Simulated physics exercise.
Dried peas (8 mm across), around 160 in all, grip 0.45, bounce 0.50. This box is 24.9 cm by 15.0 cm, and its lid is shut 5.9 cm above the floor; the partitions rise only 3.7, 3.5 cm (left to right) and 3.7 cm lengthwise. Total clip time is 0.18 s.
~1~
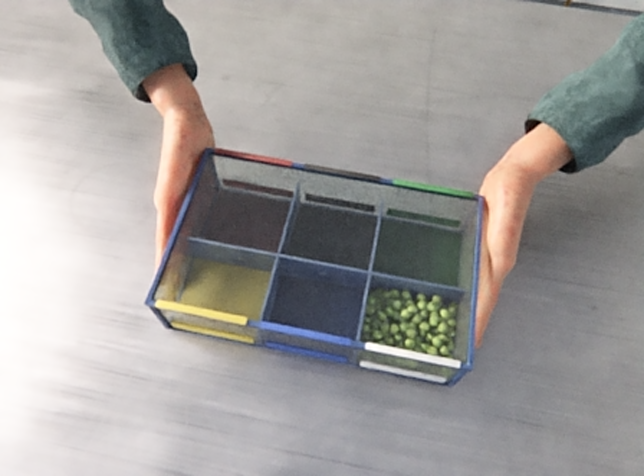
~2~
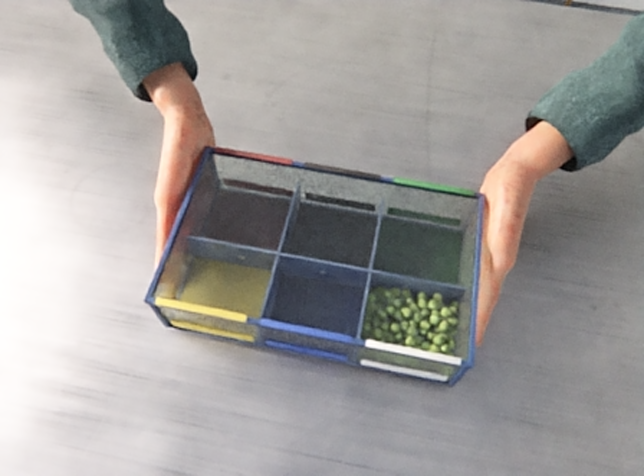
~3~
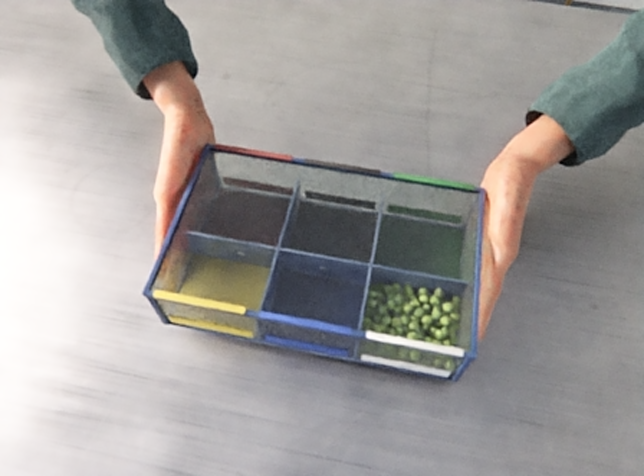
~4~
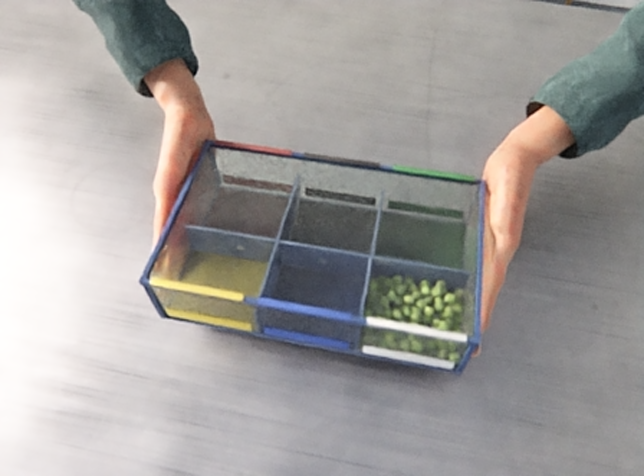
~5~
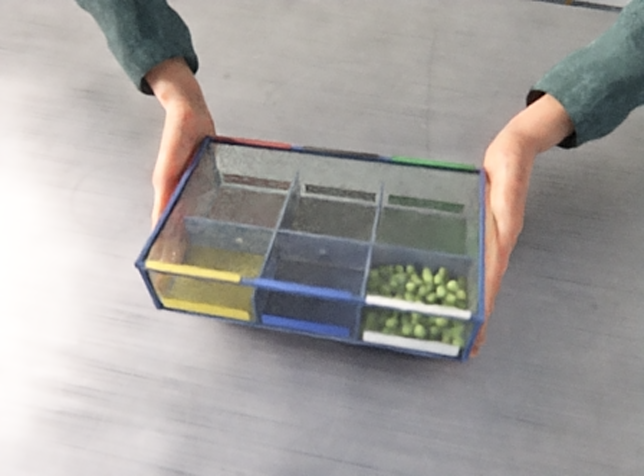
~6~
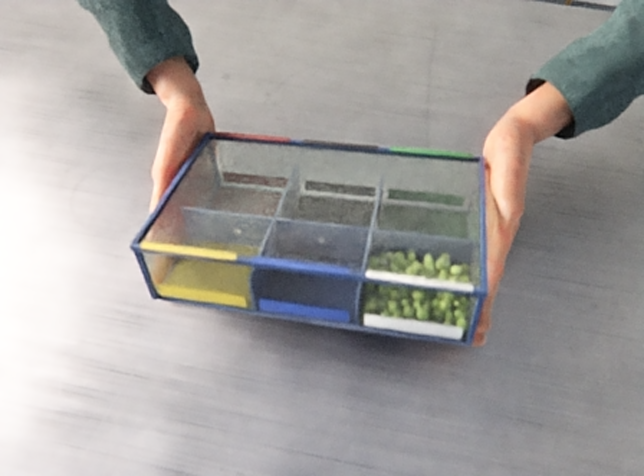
Two hands held a clear, lidded box with six compartments, green peas filling only the front right one, and slowly tilted it backward, raising its front edge while the peas stayed in their compartment.
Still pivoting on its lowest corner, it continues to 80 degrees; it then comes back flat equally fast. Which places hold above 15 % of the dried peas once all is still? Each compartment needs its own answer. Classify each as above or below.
Classification: Red below, blue below, green above, yellow below, white above, black above.
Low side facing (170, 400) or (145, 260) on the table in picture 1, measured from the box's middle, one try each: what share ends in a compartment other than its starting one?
About 30 per cent on the first try and 70 per cent on the second.
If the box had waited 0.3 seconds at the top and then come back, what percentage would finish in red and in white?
Result - red: 10 %, white: 45 %.
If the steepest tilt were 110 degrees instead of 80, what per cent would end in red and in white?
You'd see red with 25 % and white with 5 %.
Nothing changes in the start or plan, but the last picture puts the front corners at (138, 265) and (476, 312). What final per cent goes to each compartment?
Result - red: 5 %; blue: 0 %; green: 10 %; yellow: 0 %; white: 45 %; black: 40 %.
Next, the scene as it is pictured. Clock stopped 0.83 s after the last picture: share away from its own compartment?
I'd say around 55 per cent.
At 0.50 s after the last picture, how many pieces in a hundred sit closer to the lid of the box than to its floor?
Estimate: Near 50 per cent.
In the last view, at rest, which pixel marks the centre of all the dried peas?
Roughly pixel (389, 241).
Then, 0.50 s after the last picture, tilt 79 degrees; green 10 %, white 80 %, black 10 %.
Then, 0.83 s after the last picture, tilt 33 degrees; red 5 %, green 25 %, white 45 %, black 30 %.
Then, 1.26 s after the last picture, tilt 0 degrees; red 5 %, green 25 %, white 45 %, black 30 %.
In the end, red 5 %, blue 0 %, green 25 %, yellow 0 %, white 45 %, black 30 %.
